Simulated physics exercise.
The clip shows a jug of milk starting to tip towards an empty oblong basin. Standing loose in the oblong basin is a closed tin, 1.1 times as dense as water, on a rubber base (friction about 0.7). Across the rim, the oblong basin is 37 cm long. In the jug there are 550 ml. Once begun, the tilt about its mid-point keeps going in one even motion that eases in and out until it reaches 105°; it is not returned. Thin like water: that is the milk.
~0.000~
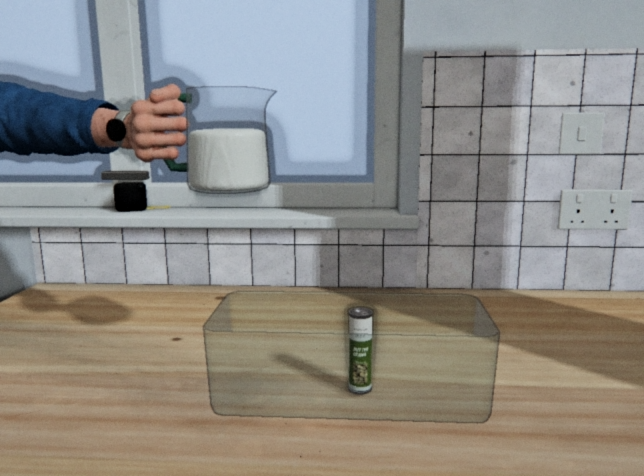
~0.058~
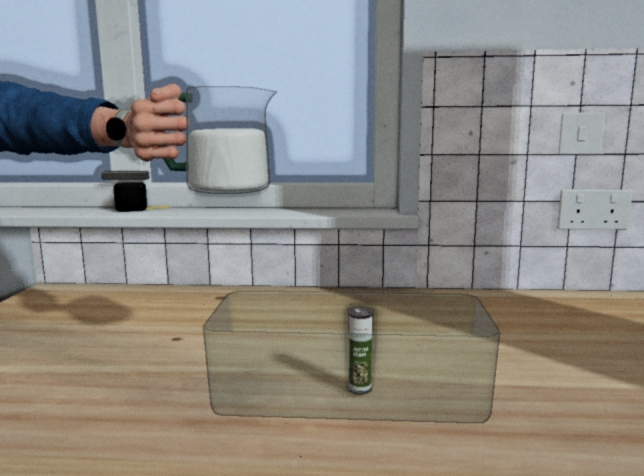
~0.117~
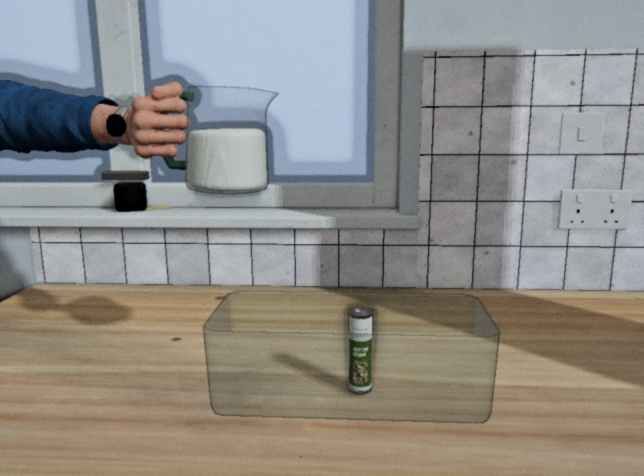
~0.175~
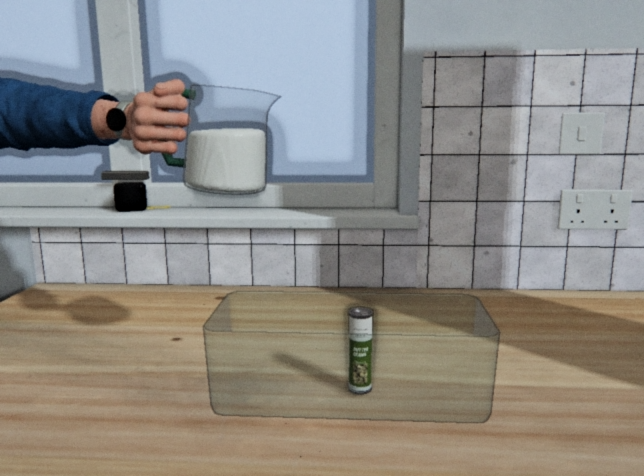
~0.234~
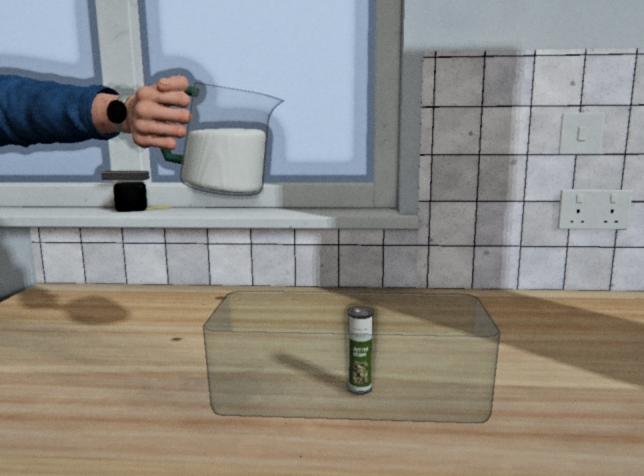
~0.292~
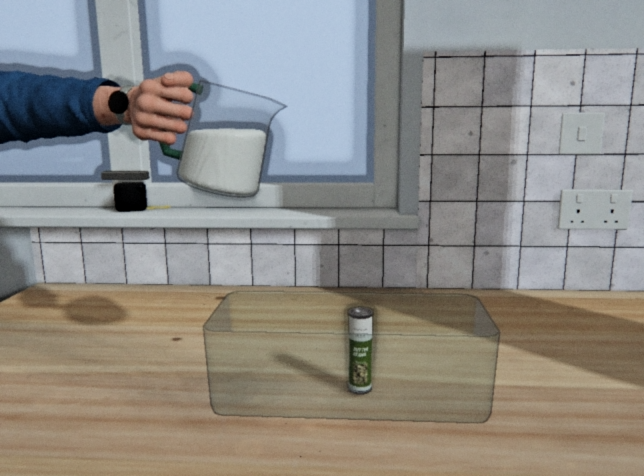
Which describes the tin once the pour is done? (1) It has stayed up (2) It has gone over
The answer is 2.
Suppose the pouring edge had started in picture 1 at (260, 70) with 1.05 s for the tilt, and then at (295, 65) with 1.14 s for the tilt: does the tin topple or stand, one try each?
The tin overturns the first time and stays vertical the second time.
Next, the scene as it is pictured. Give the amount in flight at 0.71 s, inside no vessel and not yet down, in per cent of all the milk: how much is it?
Some 4 % is the figure.
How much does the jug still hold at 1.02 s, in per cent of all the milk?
Near 44 percent, more or less.
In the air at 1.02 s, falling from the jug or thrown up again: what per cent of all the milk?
34 per cent or so.
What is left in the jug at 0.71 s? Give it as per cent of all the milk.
96 %.
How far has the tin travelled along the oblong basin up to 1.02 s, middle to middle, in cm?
Around 0 centimetres.
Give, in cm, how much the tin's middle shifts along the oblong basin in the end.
Shift of tin centre: Approx. 8.5 cm.
After 0.71 s the tilt is 68° and 96 per cent is still to pour; the tin stands where it began.
After 1.02 s the tilt is 100° and 44 per cent is still to pour; the tin stands where it began.
After 1.34 s the tilt is 105° and 8 per cent is still to pour; the tin lies on its side.
After 1.69 s the tilt is 105° and 1 per cent is still to pour; the tin lies on its side.
In the end the tin lies on its side.
